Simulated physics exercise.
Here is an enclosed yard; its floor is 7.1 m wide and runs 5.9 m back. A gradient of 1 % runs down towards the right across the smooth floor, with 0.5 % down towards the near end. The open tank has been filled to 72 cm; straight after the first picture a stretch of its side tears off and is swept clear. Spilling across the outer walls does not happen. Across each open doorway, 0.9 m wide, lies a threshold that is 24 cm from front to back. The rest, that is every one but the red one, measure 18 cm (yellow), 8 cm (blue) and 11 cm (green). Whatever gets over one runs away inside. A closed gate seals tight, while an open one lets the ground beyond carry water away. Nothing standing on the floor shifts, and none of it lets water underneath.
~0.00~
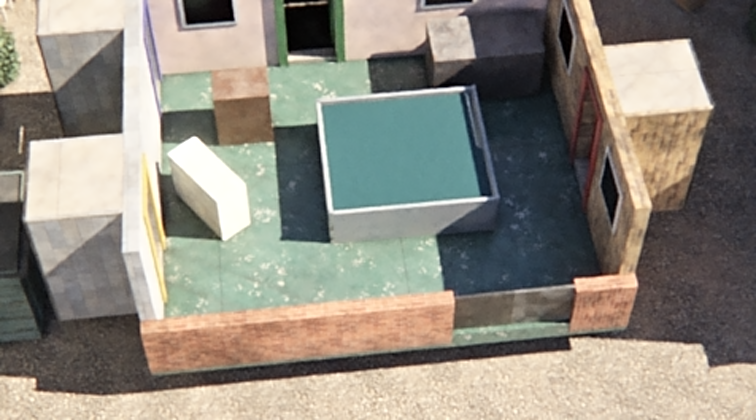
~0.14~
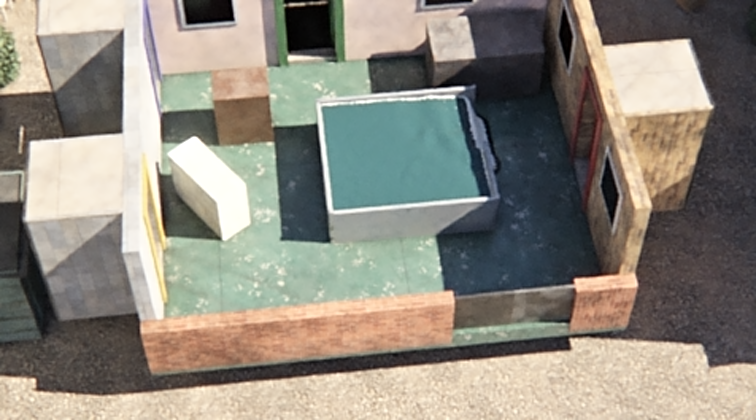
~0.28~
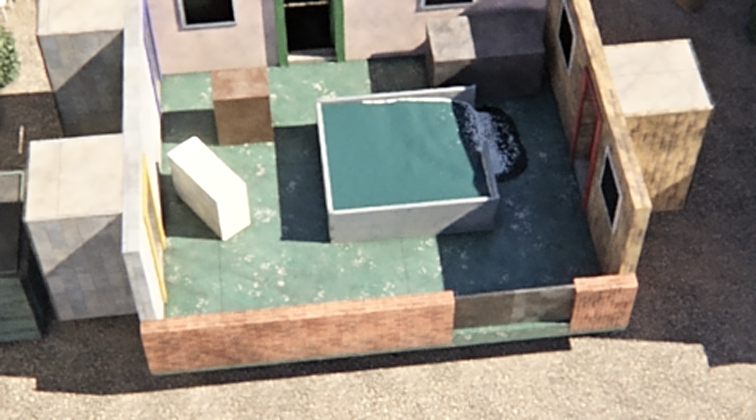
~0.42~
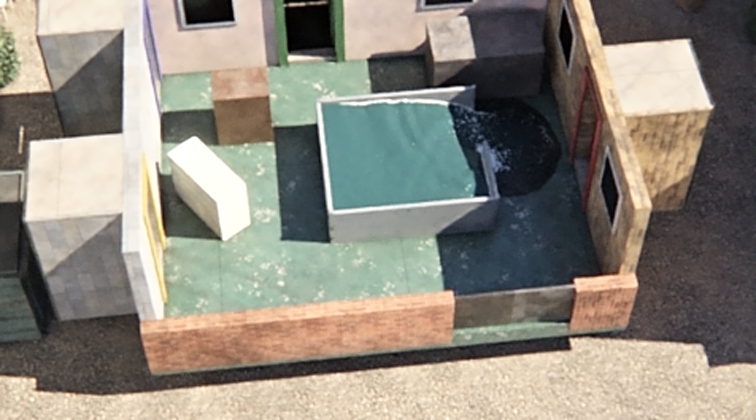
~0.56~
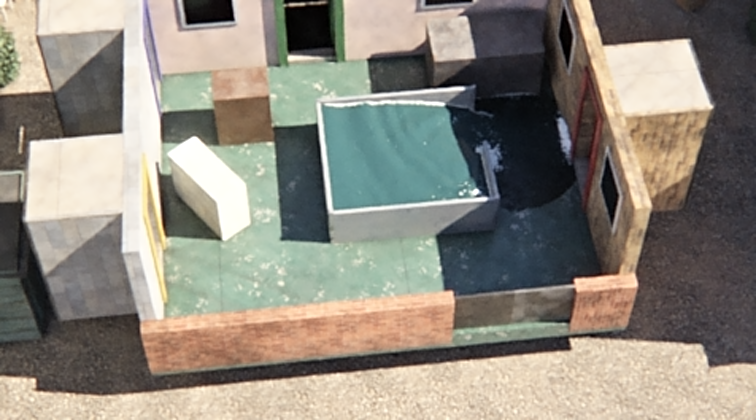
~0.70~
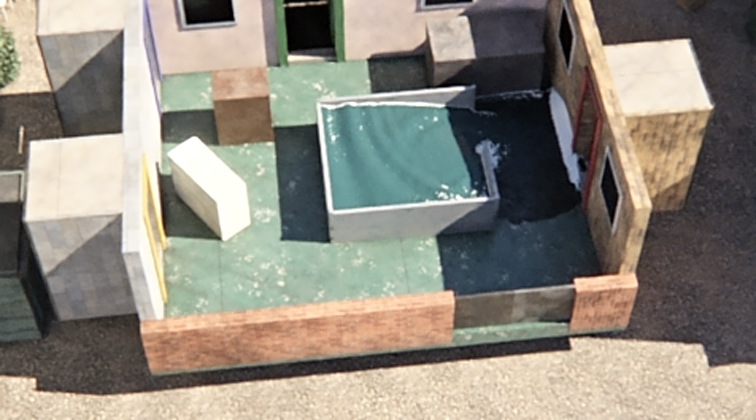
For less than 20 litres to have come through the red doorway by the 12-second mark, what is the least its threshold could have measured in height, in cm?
29 cm or so.
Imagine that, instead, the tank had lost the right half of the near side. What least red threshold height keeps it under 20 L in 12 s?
If so: Around 17 cm.
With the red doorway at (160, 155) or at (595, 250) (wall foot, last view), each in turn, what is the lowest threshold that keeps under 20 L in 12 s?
You'd want about 10.5 cm there first, then about 17 cm.
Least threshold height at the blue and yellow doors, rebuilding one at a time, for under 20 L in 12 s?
About 12.0 cm at blue and 16 cm at yellow.
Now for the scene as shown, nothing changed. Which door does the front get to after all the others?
Door: Yellow.
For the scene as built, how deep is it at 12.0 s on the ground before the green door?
You'd measure close to 11.5 cm there.
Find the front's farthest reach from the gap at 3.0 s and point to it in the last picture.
Pixel close to (249, 72).
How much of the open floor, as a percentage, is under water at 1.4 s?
Around 15 per cent of the free floor.
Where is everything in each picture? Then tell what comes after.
The open tank at (405, 151) is whole and still, 72 cm deep; the red door at (586, 147) is dry, in the first frame.
The front is at (496, 164), 0.3 m from the gap at (476, 137); 0.2 m2 of floor is wet, 72 cm left at the back, in the second frame.
The front is at (522, 157), 0.8 m from the gap at (476, 137); 0.9 m2 of floor is wet, 72 cm left at the back, in the third frame.
The front is at (556, 154), 1.4 m from the gap at (476, 138); 2.3 m2 of floor is wet, 72 cm left at the back, in the fourth frame.
Water pours out at (476, 138) and has run 1.6 m, to (557, 105); about 8 cm deep outside, 72 cm at the back, in the fifth frame.
Water pours out at (476, 137) and has run 1.8 m, to (582, 198); about 8 cm deep outside, 70 cm at the back; water is at the red door at (586, 147), in the sixth frame.
After 1.4 s water covers 15 % of the floor, deepest (57 cm) near (543, 101); 27 cm at the red door, 6 litres in over its 21 cm threshold.
After 3.0 s water covers 40 % of the floor, deepest (52 cm) near (551, 93); 27 cm at the red door, 54 litres in over its 21 cm threshold.
After 12.0 s water covers 100 % of the floor, deepest (20 cm) near (383, 328); 10 cm at the red door, 86 litres in over its 21 cm threshold.
At the red door as built, the water arrived by 0.7 s and peaked near 30 cm at 2.4 s.
With a threshold of 24 cm, 54 litres would have come in within the 12 s; with 32.5 cm, 9 litres. So under 20 litres takes about 29 cm.
